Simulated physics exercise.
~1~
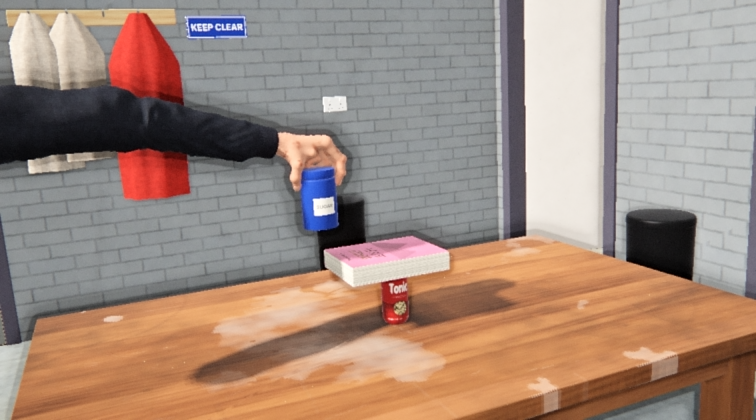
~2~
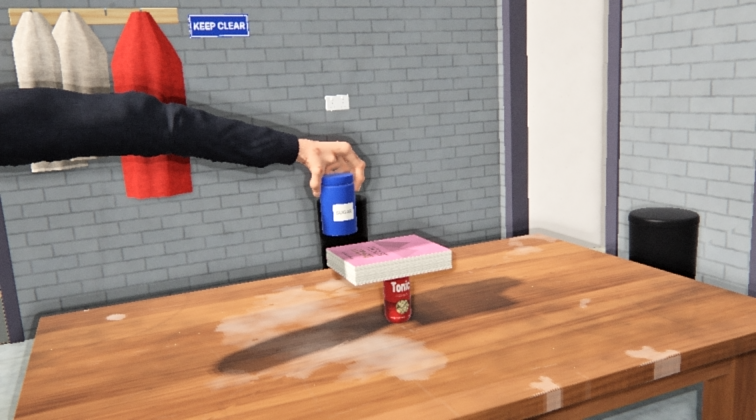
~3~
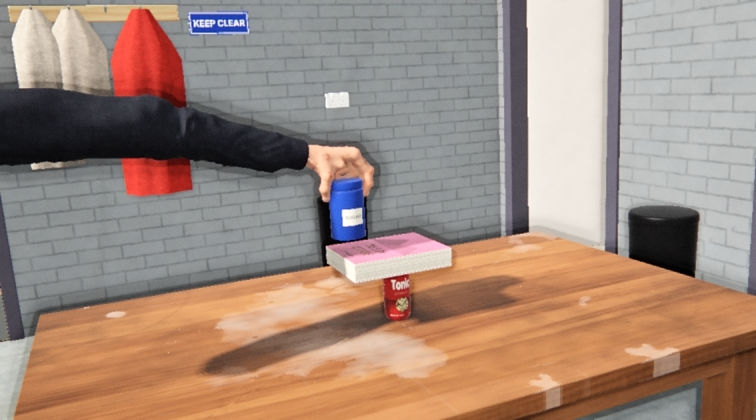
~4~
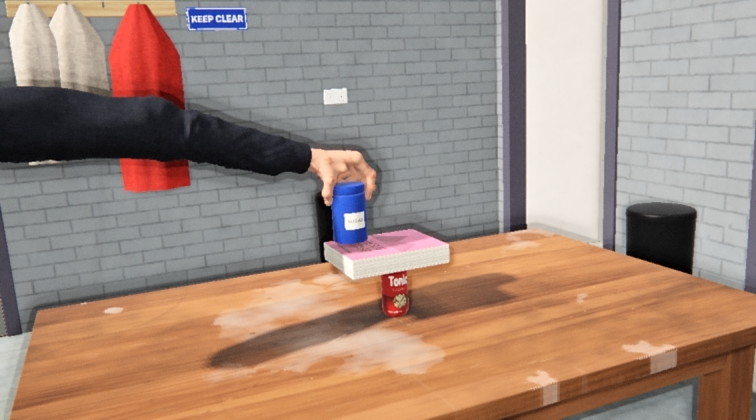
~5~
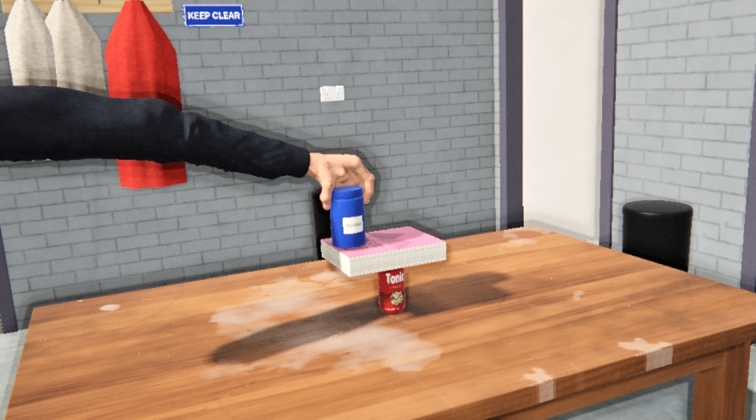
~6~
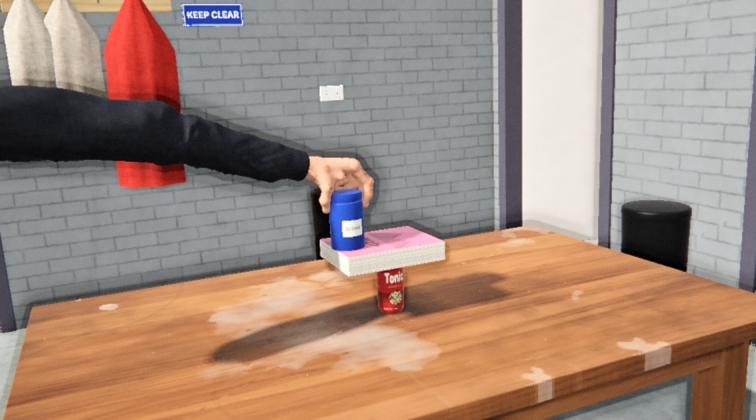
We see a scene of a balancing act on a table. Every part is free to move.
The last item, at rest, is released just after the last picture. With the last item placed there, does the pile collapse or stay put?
The stack does not stay upright.
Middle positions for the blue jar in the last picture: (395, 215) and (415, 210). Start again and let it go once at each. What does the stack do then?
Stands firm, then stands firm.
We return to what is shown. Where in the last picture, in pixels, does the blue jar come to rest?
End position in the final view: Approximately (291, 324).
Then, 0.40 s on from there, blue jar now fallen; pink book turned 62° from how it was put.
Then, 0.80 s on from there, pink book now fallen.
In the end, fallen, blue jar and pink book; red can unmoved. At the end, from the last picture's camera, blue jar near (292, 323). The stack loses its balance.
